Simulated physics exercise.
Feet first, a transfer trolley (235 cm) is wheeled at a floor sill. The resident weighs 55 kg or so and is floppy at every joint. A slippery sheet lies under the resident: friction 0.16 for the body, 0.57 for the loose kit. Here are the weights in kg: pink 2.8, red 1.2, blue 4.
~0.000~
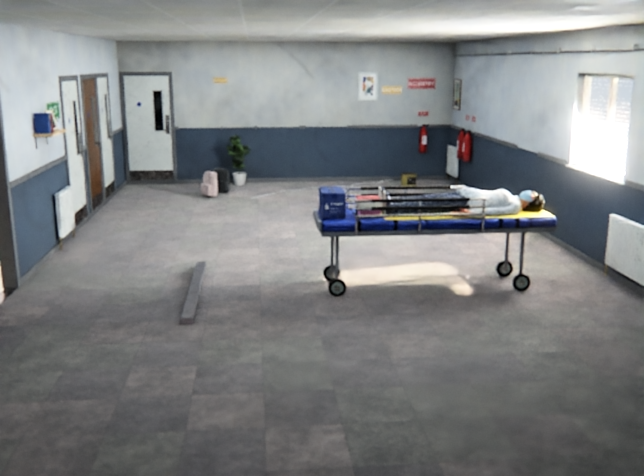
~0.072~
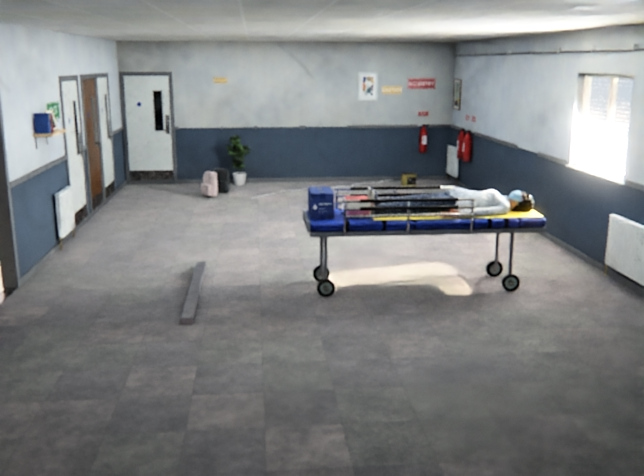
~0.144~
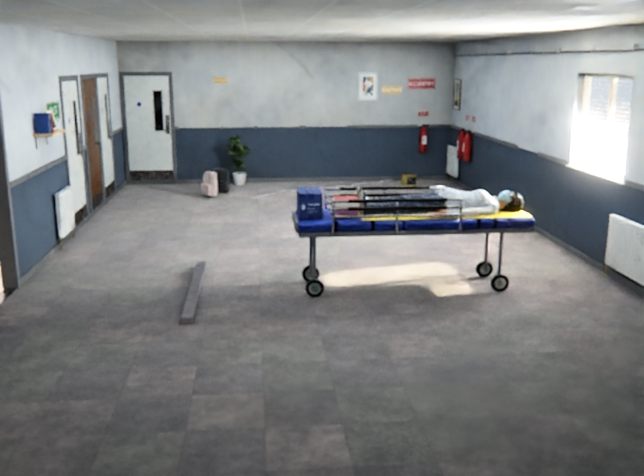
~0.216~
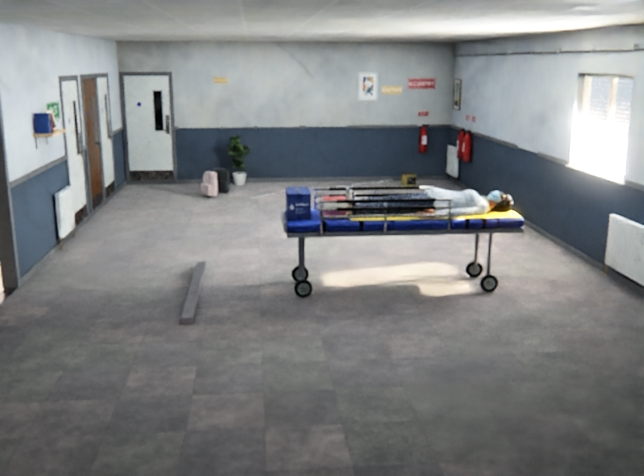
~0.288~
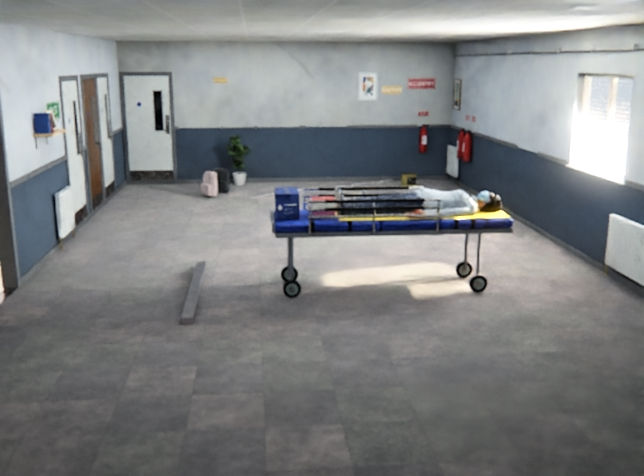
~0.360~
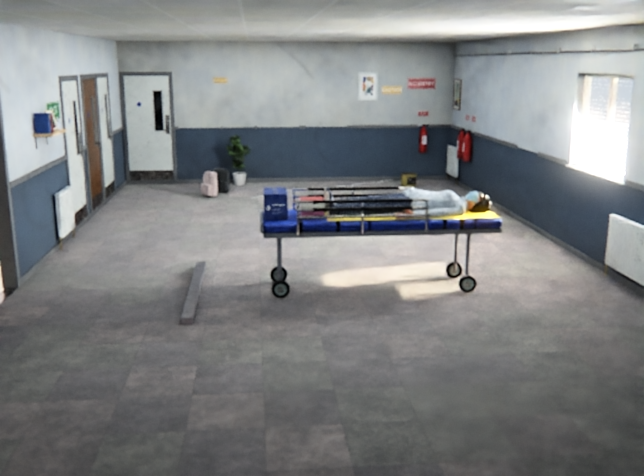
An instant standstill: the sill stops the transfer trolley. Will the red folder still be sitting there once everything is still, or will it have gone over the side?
Gone over the side.
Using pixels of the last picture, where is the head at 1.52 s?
Estimate: About (345, 206).
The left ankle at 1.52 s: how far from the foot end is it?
It sits around 10 cm short of the mark.
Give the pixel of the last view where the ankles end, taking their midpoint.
Estimated spot: About (194, 213).
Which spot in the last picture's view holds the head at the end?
(342, 206).
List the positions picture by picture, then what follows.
In the first picture, red folder (369, 201), blue holdall (332, 202), pink case (368, 210); 128 cm from contact.
In the second picture, red folder (357, 202), blue holdall (321, 203), pink case (357, 210); 117 cm from contact.
In the third picture, red folder (346, 202), blue holdall (310, 203), pink case (346, 210); 106 cm from contact.
In the fourth picture, red folder (335, 202), blue holdall (298, 203), pink case (335, 211); 94 cm from contact.
In the fifth picture, red folder (323, 202), blue holdall (287, 203), pink case (323, 211); 83 cm from contact.
In the sixth picture, red folder (312, 202), blue holdall (275, 203), pink case (312, 211); 72 cm from contact. Speed about 1.6 m/s.
Contact comes at 0.82 s.
After 0.97 s the red folder is 32 cm short of the foot end, tilted 0°, near (219, 204) in the last picture's view; the blue holdall 1 cm past the foot end, tilted 5°.
After 1.22 s the red folder is 6 cm short of the foot end, tilted 0°, near (191, 204) in the last picture's view.
After 1.52 s the red folder is 16 cm past the foot end, tilted 40°, near (168, 213) in the last picture's view.
Final state at 3.4 s, pink case drops off; red folder drops off; blue holdall drops off; left ankle stops short of the foot end.
